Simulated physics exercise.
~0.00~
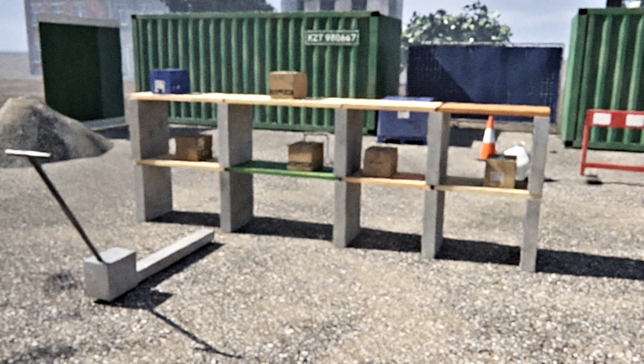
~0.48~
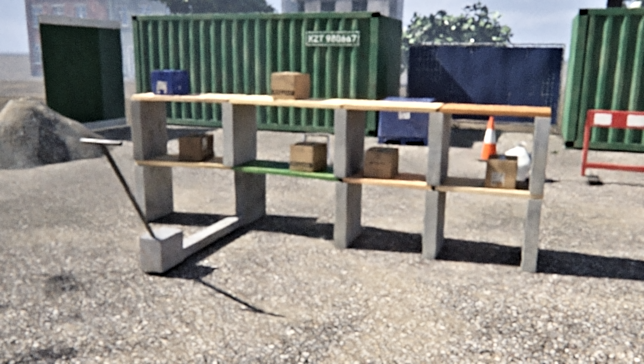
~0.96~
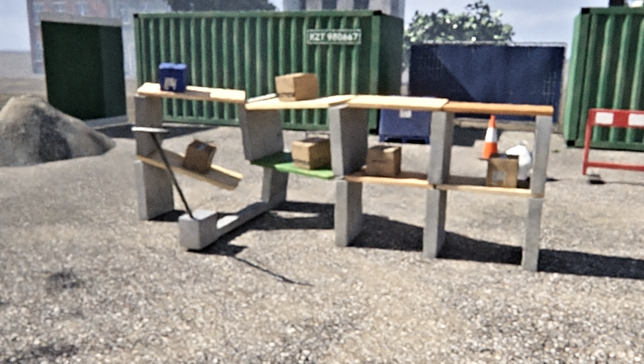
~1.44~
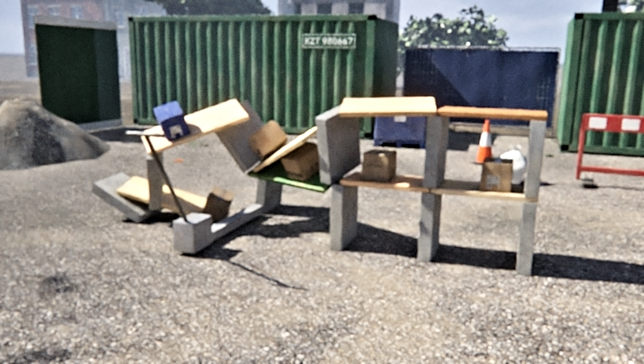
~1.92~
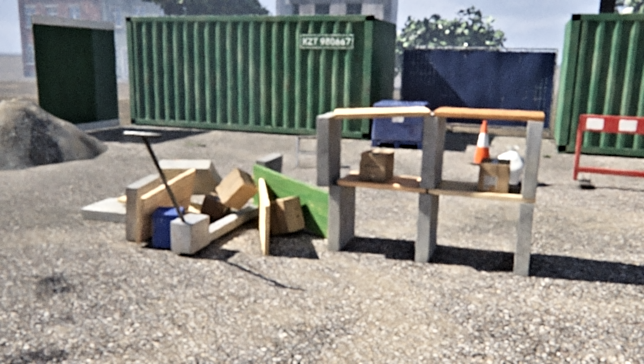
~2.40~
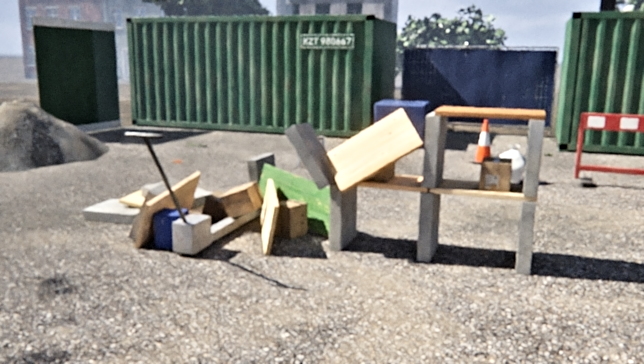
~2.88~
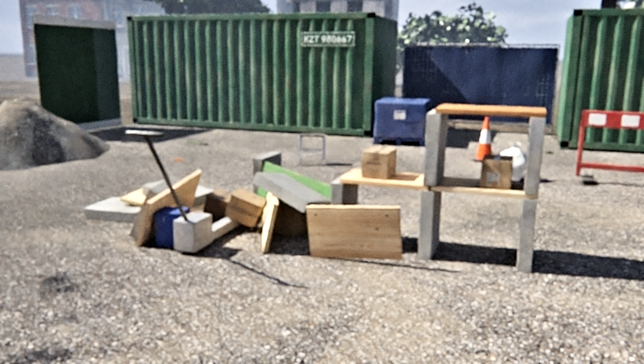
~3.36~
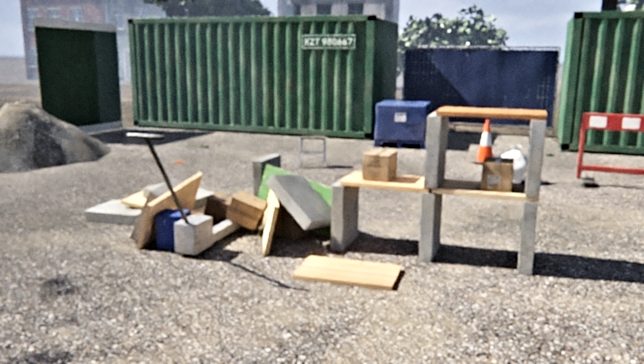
Makeshift two-tier board shelving collapsing from the left as a jack pushes in low, leaving only the right-hand part standing.
